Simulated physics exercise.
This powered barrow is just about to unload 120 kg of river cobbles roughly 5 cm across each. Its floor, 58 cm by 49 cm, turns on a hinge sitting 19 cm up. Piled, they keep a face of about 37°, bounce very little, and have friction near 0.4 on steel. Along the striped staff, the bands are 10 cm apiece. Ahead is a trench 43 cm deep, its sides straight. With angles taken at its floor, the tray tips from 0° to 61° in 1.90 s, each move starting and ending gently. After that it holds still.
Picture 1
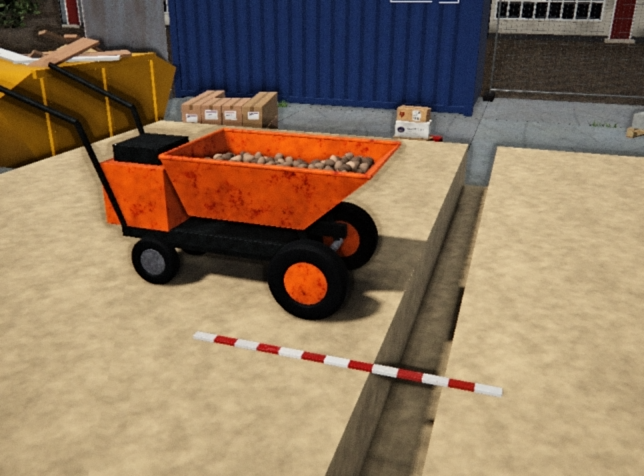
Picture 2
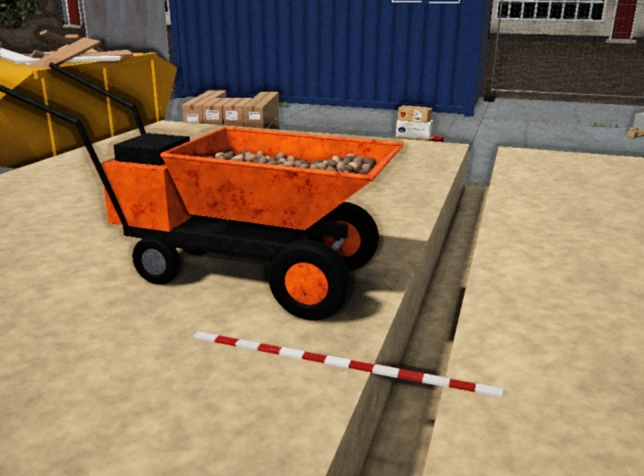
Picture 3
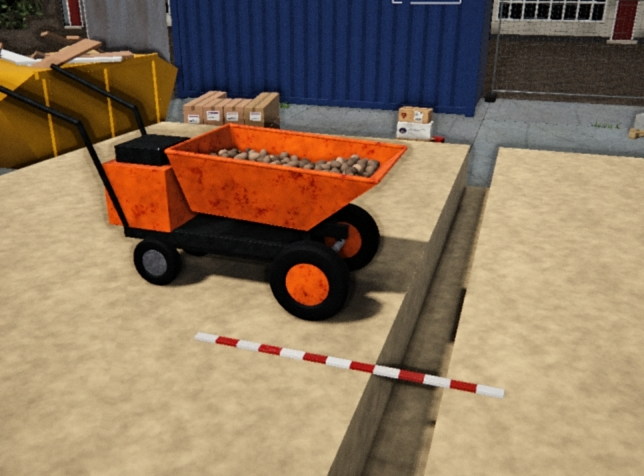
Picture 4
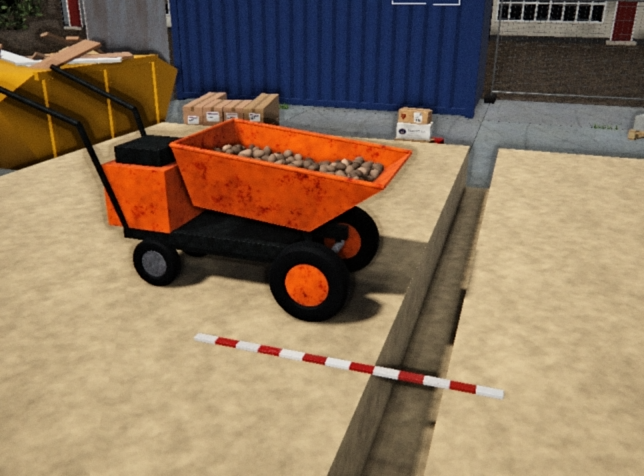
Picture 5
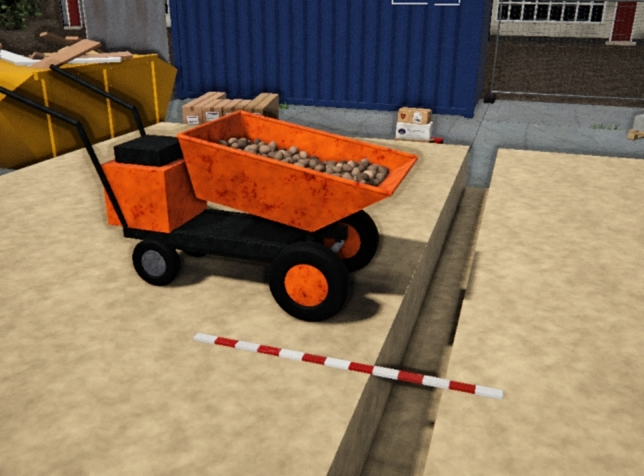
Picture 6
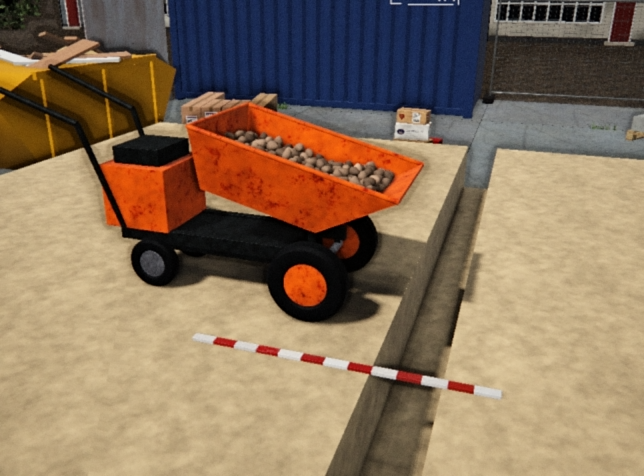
On a sandy work site beside a narrow trench, with a blue container behind, an orange powered barrow stands still while its tray of rounded stones gradually tilts, the rear rising and the front lip lowering toward the right.
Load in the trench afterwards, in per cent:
38 %.
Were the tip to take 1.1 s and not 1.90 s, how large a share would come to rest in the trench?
Expected share: Around 30%.
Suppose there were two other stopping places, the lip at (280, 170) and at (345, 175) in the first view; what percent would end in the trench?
Around 85 and then 60 percent.
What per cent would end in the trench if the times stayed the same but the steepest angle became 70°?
Then about 30 per cent.
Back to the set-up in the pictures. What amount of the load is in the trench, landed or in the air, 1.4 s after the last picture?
About 5 per cent by then.
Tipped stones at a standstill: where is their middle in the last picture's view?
Somewhere around (486, 314) in the last picture.
Then, 0.8 s after the last picture the floor is at 51°, 100 % in the tray; the foremost stones are at (441, 250).
Then, 1.4 s after the last picture the floor is at 61°, 56 % in the tray, 5 % in the trench, 39 % past the trench; the foremost stones are at (559, 325).
Then, 1.7 s after the last picture the floor is at 61°, 25 % in the tray, 11 % in the trench, 63 % past the trench; the foremost stones are at (636, 342).
Then, 3.7 s after the last picture the floor is at 61°, 0 % in the tray, 38 % in the trench, 62 % past the trench; the foremost stones are past the picture's edge.
